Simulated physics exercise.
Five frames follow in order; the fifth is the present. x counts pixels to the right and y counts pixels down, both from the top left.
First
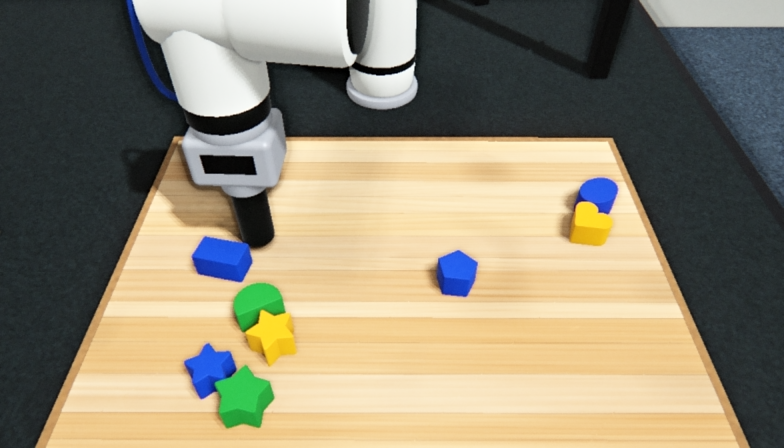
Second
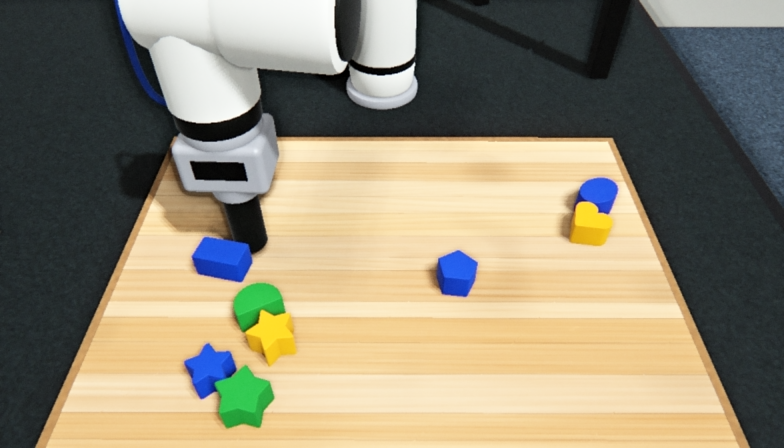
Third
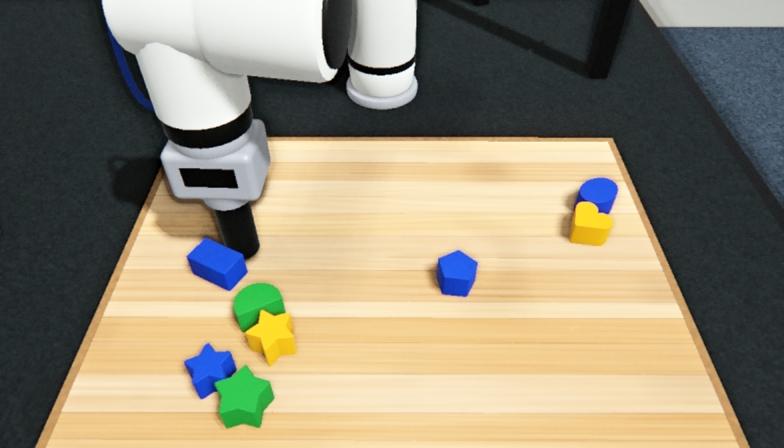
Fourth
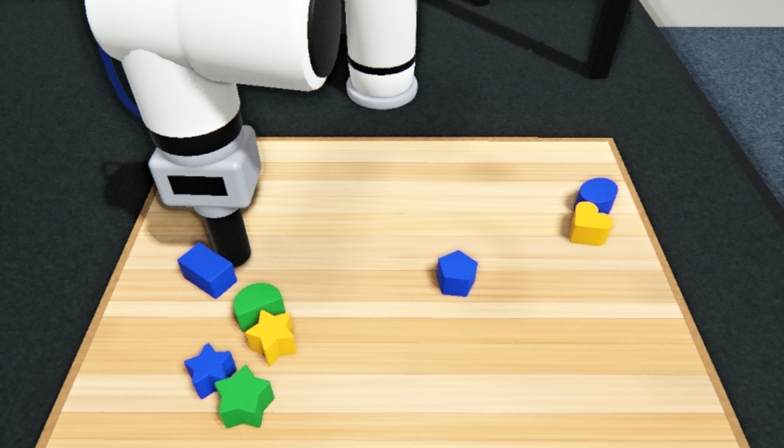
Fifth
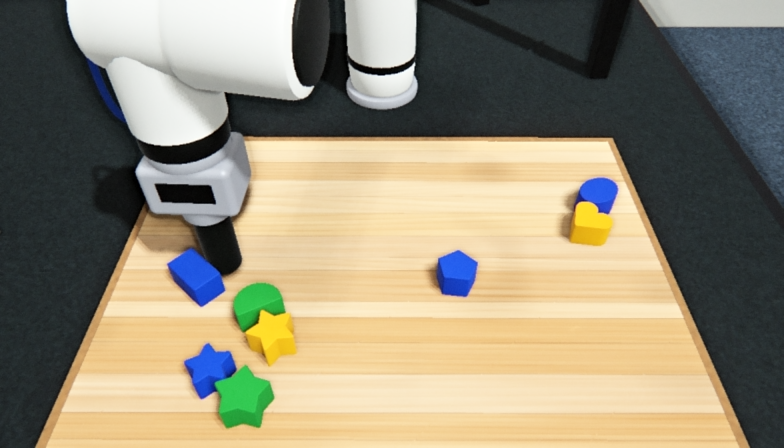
On a wooden tabletop, a robot arm's black rod moves down-left, pushing and turning a blue block among other colourful blocks.
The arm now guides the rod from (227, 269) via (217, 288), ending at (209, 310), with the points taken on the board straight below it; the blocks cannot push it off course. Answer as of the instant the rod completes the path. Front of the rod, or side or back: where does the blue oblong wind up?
It escapes to one side.
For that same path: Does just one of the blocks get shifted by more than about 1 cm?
Going by the path, yes.
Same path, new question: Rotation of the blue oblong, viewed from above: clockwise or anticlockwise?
From above, it looks like the blue oblong goes clockwise.
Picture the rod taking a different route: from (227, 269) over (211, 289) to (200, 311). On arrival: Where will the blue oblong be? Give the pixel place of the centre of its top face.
The top centre is at (159, 290).
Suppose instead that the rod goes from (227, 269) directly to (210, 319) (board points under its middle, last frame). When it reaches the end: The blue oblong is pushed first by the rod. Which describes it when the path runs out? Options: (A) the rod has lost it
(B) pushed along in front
Letter A.
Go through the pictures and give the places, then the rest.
Lower end of the rod at (259, 235), tops of blocks, blue oblong at (220, 250), green half-round block at (255, 296), in the first frame.
Rod at (251, 241), blocks as before, in the second frame.
Rod at (243, 248), blue oblong at (214, 255), in the third frame.
Rod at (235, 255), blue oblong at (204, 261), in the fourth frame.
Rod at (225, 262), blue oblong at (193, 268), green half-round block at (255, 296), in the fifth frame.
What follows on the original path. Halfway along, rod at (214, 282); blue oblong at (176, 281), turned 30° clockwise.
At the end, rod at (207, 303); blue oblong at (170, 284), turned 40° clockwise; green half-round block not moved.
